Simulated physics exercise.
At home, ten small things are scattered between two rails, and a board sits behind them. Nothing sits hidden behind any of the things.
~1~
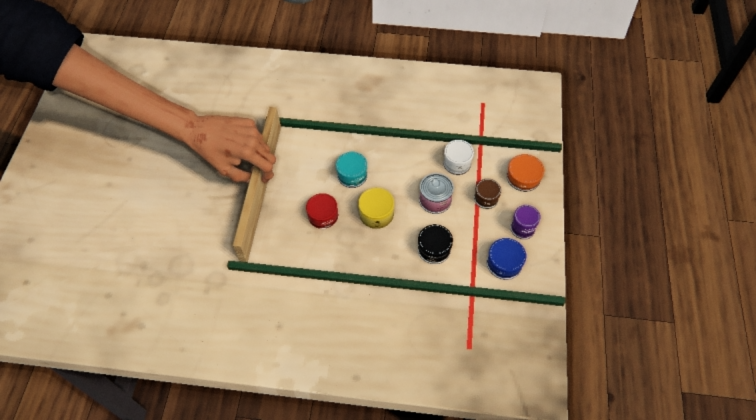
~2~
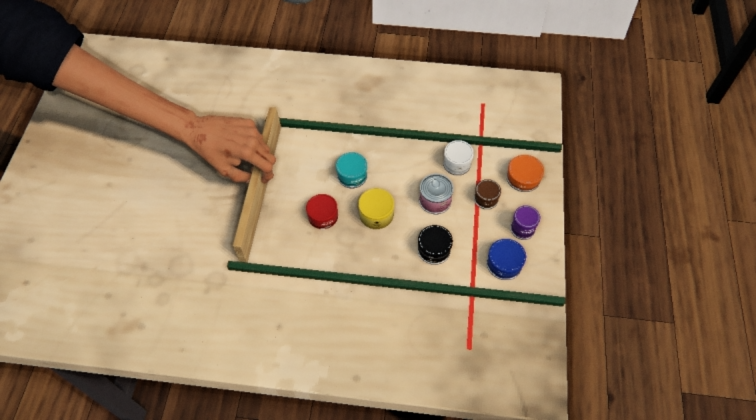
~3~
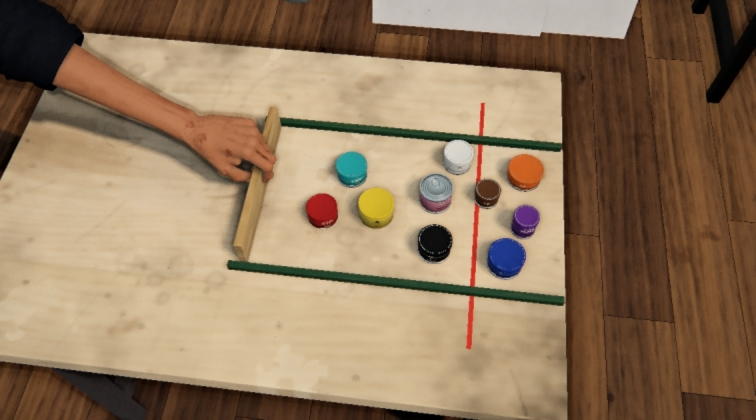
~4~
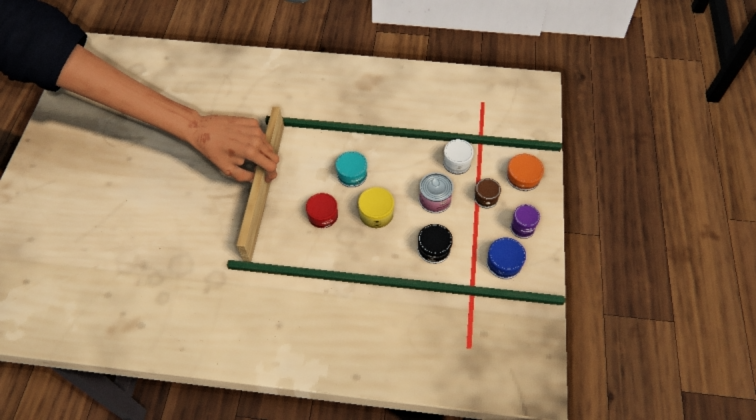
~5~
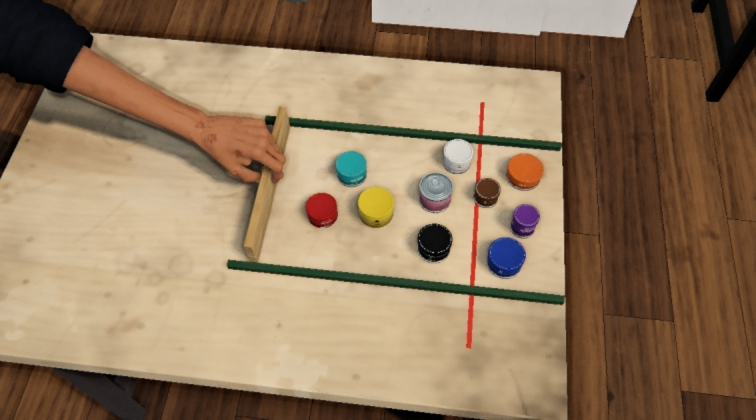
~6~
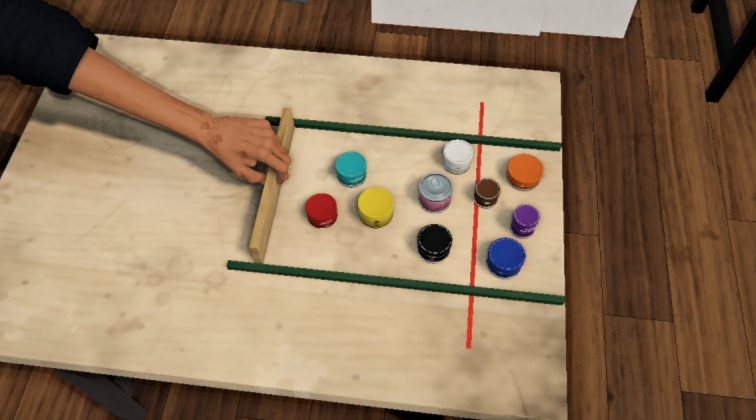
The clip opens on a wooden table where colourful little pots sit between two green rails, some beyond a red line, while a hand grips a wooden board at the left. The hand then slides the board slightly to the right, and the pots stay where they are.
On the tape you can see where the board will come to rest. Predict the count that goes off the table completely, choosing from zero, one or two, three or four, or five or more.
The count is zero.
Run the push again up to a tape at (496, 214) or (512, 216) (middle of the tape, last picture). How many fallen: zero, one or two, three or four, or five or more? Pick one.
In that order: One to two; just one or two.
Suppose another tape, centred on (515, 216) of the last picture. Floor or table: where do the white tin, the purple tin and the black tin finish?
In short: White tin safe, purple tin gone, black tin safe.
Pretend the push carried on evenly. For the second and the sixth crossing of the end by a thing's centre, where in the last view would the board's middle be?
At (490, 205) for the second, at (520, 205) for the sixth.
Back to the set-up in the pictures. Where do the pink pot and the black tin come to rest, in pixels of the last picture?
About (524, 193), and the other about (491, 264).
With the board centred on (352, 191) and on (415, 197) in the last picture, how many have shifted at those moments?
That gives 3 for the first and 6 for the second.
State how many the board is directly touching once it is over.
It's touching 4 at the end.
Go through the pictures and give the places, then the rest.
Orange tin (525, 173); purple tin (525, 222); blue tin (506, 259); board (259, 182); tape (477, 213), in the first picture.
Purple tin (525, 223); pink pot (436, 194), in the second picture.
Blue tin (506, 259); board (259, 181), in the third picture.
Orange tin (525, 173); white tin (458, 157), in the fourth picture.
Purple tin (525, 221); turquoise tin (352, 169), in the fifth picture.
Orange tin (524, 173); purple tin (524, 222); blue tin (505, 259); board (274, 183); tape (476, 212), in the sixth picture.
Soon after, none off yet; orange tin at rest near (524, 173); purple tin at rest near (524, 222); blue tin at rest near (505, 259).
In the end, the number that fall off is zero.
